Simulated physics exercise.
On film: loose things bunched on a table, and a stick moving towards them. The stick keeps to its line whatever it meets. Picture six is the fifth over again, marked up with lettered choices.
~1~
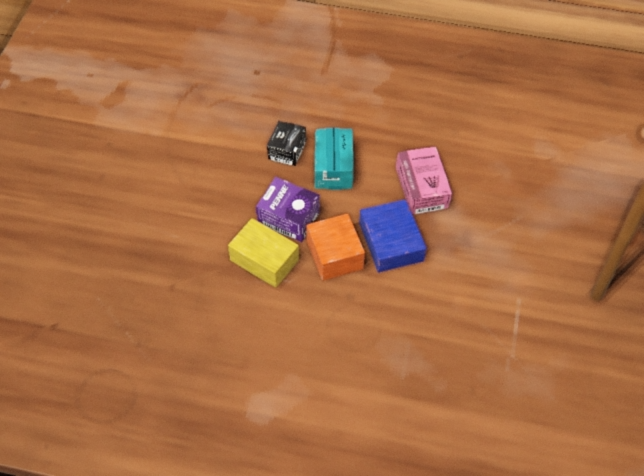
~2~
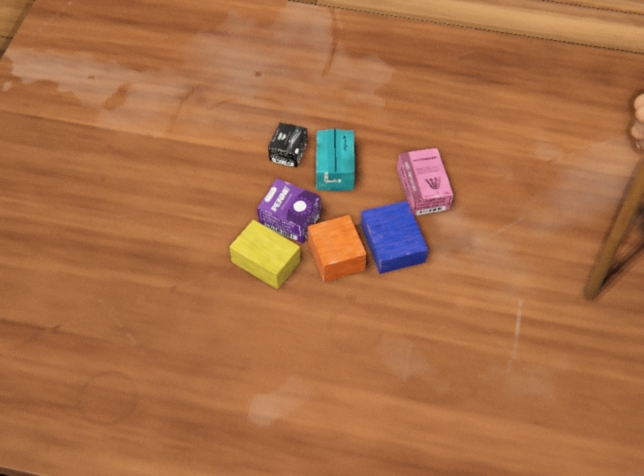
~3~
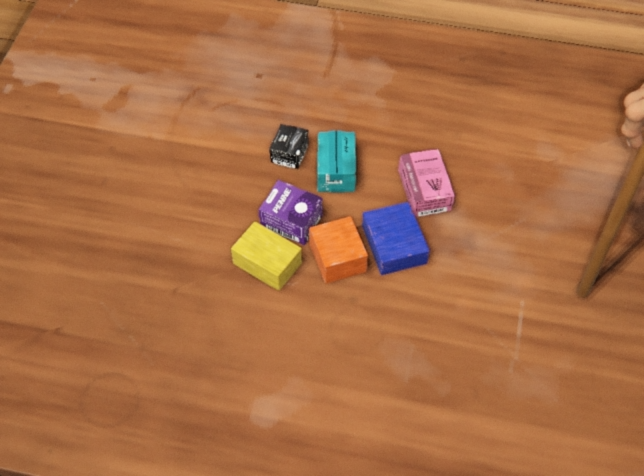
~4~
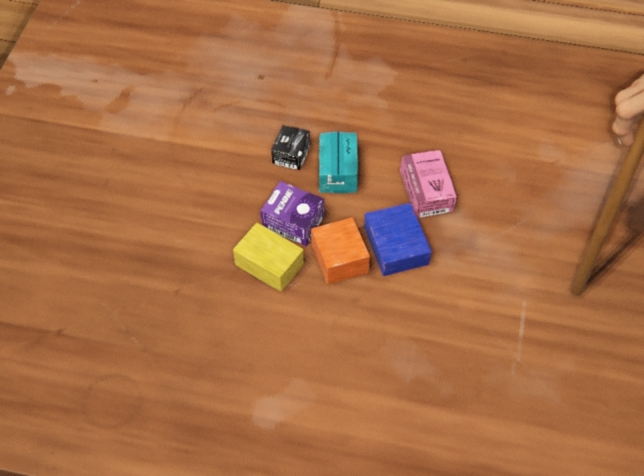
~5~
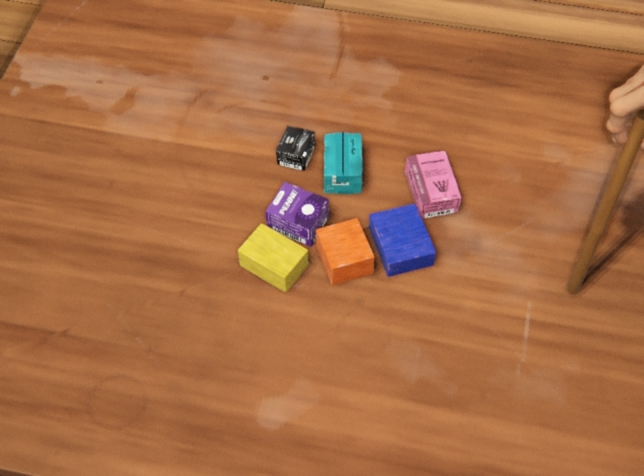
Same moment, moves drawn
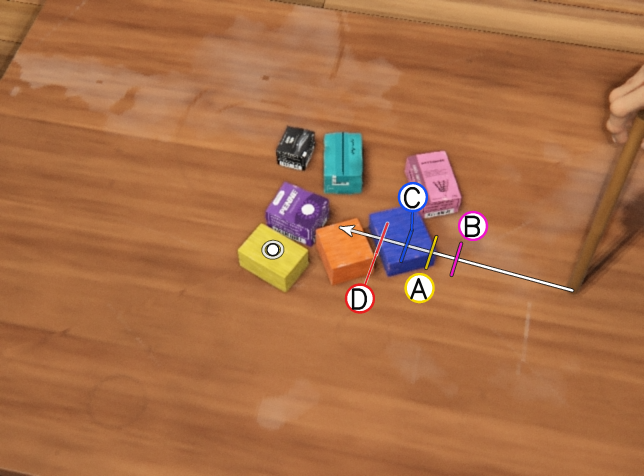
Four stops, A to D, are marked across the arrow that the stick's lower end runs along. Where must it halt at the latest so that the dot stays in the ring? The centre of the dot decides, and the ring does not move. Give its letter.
All is well up to C.
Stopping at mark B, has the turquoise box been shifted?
No.
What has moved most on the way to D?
The blue block has gone farthest.
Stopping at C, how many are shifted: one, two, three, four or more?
Two.
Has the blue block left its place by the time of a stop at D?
By then, yes.
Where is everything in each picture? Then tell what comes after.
In the first frame, black box (287, 143); pink box (423, 180); orange block (335, 247).
In the second frame, orange block (337, 248); yellow block (266, 254).
In the third frame, blue block (395, 238); turquoise box (336, 161).
In the fourth frame, purple packet (294, 214); black box (291, 147).
In the fifth frame, pink box (432, 185); orange block (345, 251); yellow block (274, 258).
On the marked copy, A at (431, 252); B at (457, 259); C at (406, 246); D at (382, 238); the arrow from (572, 290) to (341, 228); the white dot at (273, 249).
Taking C. A third of the way, foot of the stick (510, 275).
Two thirds of the way, foot of the stick (450, 258).
When it is over, foot of the stick (406, 246); blue block (375, 240); orange block (333, 255); the dot is still in its ring.
As for the rest, A keeps the dot in but is short; B keeps the dot in but is short; D shifts the dotted thing to (261, 261).
